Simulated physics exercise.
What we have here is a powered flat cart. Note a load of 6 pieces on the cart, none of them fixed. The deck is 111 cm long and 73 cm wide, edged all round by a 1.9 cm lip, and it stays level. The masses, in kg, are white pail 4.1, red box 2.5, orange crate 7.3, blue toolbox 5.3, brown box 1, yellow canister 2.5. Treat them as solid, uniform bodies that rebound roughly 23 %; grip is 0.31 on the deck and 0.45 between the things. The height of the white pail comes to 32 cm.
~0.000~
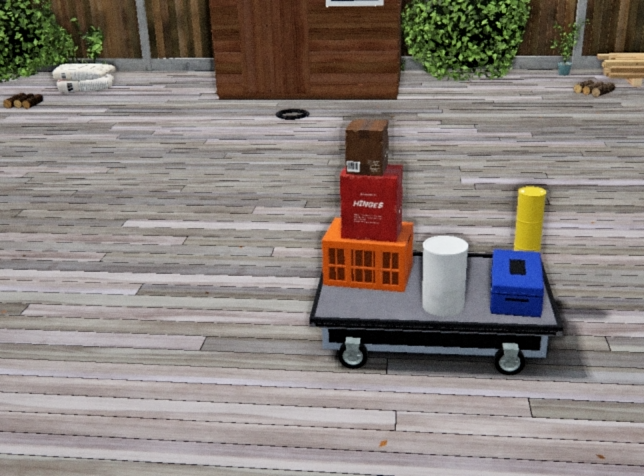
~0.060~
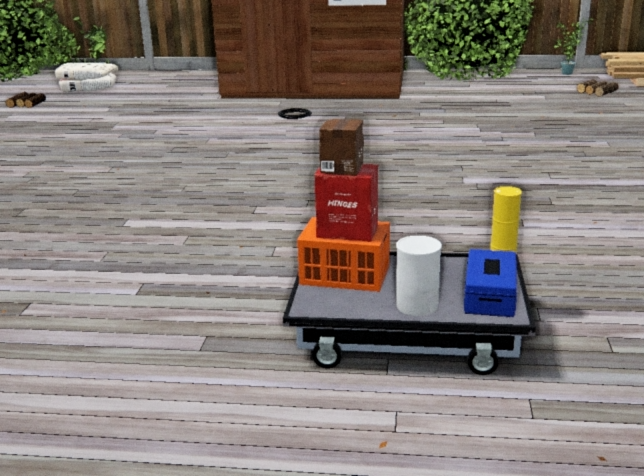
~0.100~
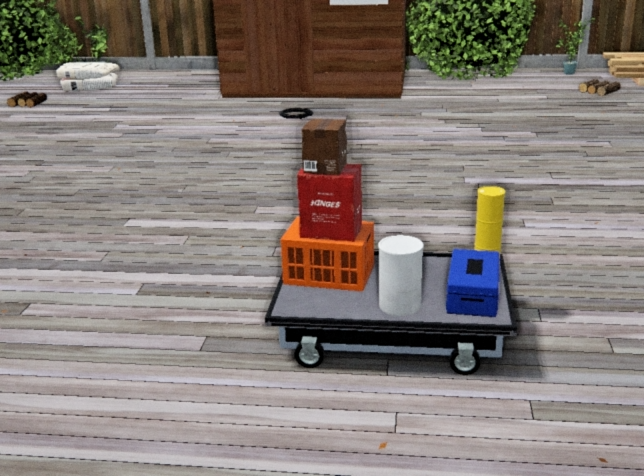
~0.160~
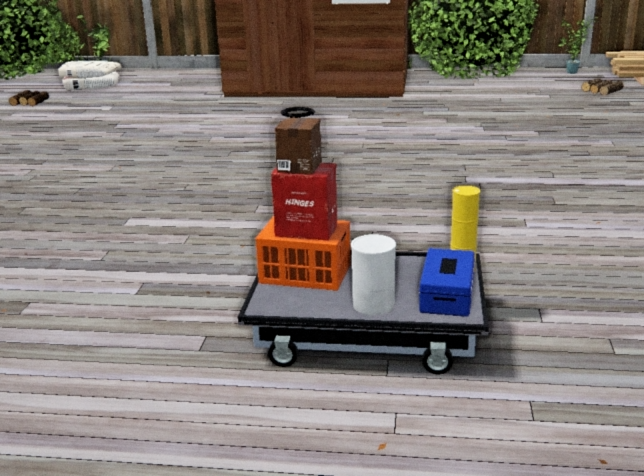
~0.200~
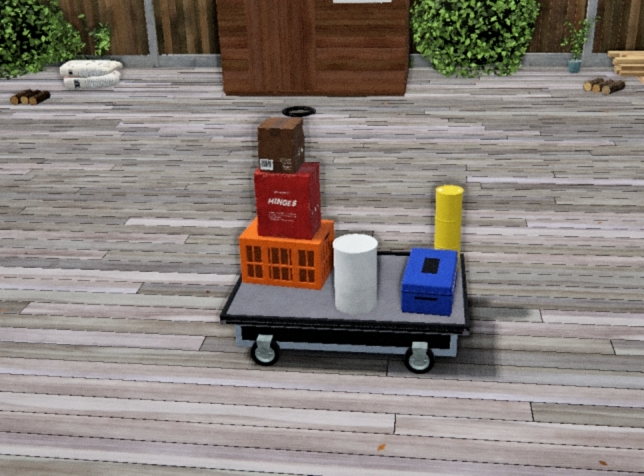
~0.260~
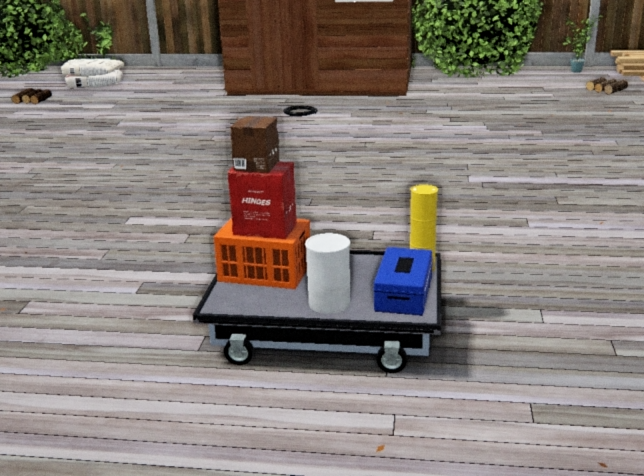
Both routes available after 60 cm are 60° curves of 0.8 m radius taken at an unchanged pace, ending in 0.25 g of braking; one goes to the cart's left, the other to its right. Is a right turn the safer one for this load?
Most likely the load holds up better bending to the left.
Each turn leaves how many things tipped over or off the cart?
Going left: 3; going right: 4.
Turning left. At 0.56 s, cart 118 cm along, turned 31°; red box and brown box now off the cart; white pail slid 19 cm near (202, 279); yellow canister leaning 15°.
After 1.06 s, cart 216 cm along, turned 60°; white pail slid 45 cm; blue toolbox slid 21 cm; orange crate slid 4 cm.
After 1.36 s, cart 251 cm along, turned 60°; white pail slid 42 cm; blue toolbox slid 22 cm; orange crate slid 4 cm.
By the end (2.1 s), off the cart, red box, brown box and yellow canister; not toppled but over 10 cm from the start, white pail and blue toolbox; orange crate in place, give or take 10 cm.
Turning right instead, white pail, red box, brown box and yellow canister tipped over or off the cart, 4 of 6 in all.
